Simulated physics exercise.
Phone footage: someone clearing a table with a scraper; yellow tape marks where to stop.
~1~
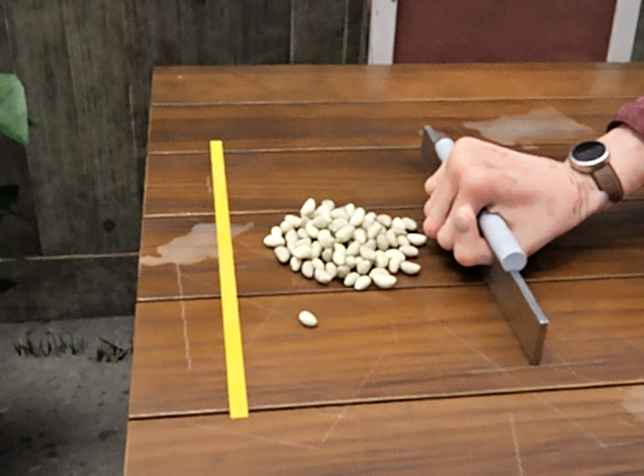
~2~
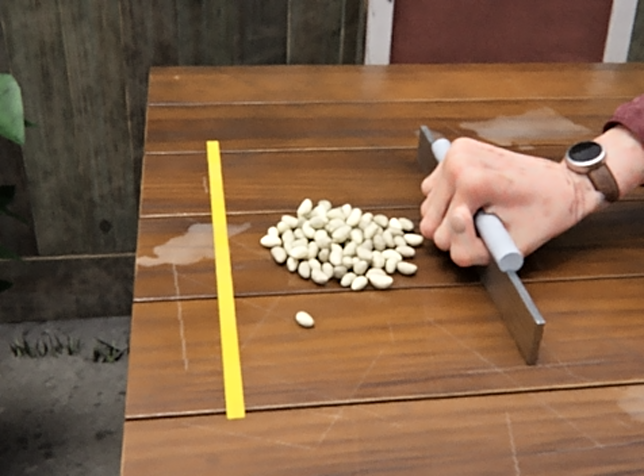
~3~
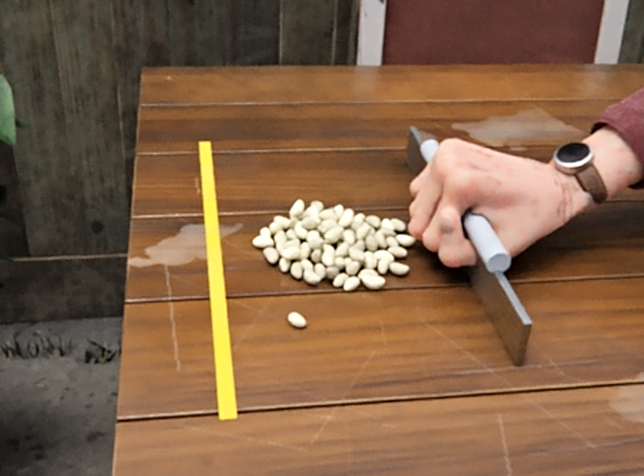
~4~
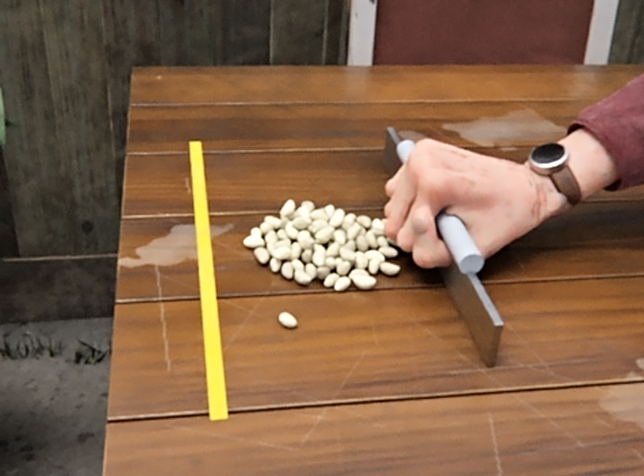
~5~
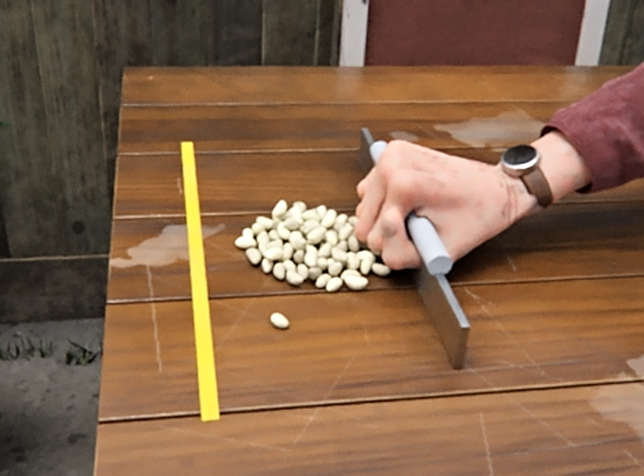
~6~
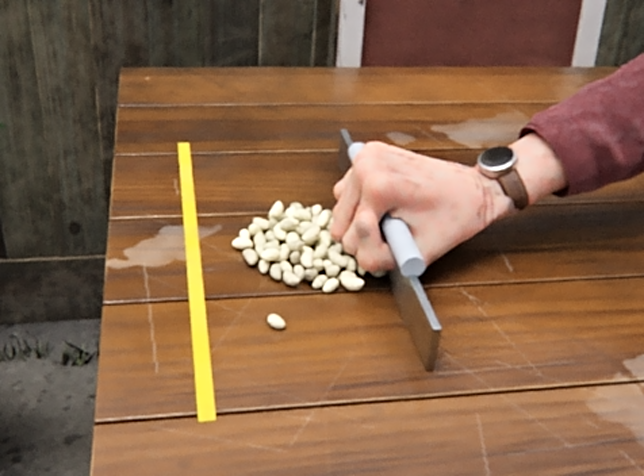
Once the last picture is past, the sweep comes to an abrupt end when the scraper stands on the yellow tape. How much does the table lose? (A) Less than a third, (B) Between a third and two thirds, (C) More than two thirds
Less than a third.
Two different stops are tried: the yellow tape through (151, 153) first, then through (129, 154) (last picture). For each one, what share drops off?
Case one: Around 70 in a hundred; case two: Around 100 in a hundred.
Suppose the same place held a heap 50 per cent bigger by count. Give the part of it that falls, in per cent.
Expected share: Around 30 %.
Soon, scraper still moving, near (282, 213); heap all on the table, its front near (173, 242).
A while on, scraper stopped at the yellow tape; heap a small part over the edge.
Towards the end, scraper stopped at the yellow tape; heap about a quarter over the edge.
Finally, scraper stopped at the yellow tape; heap about a quarter over the edge.
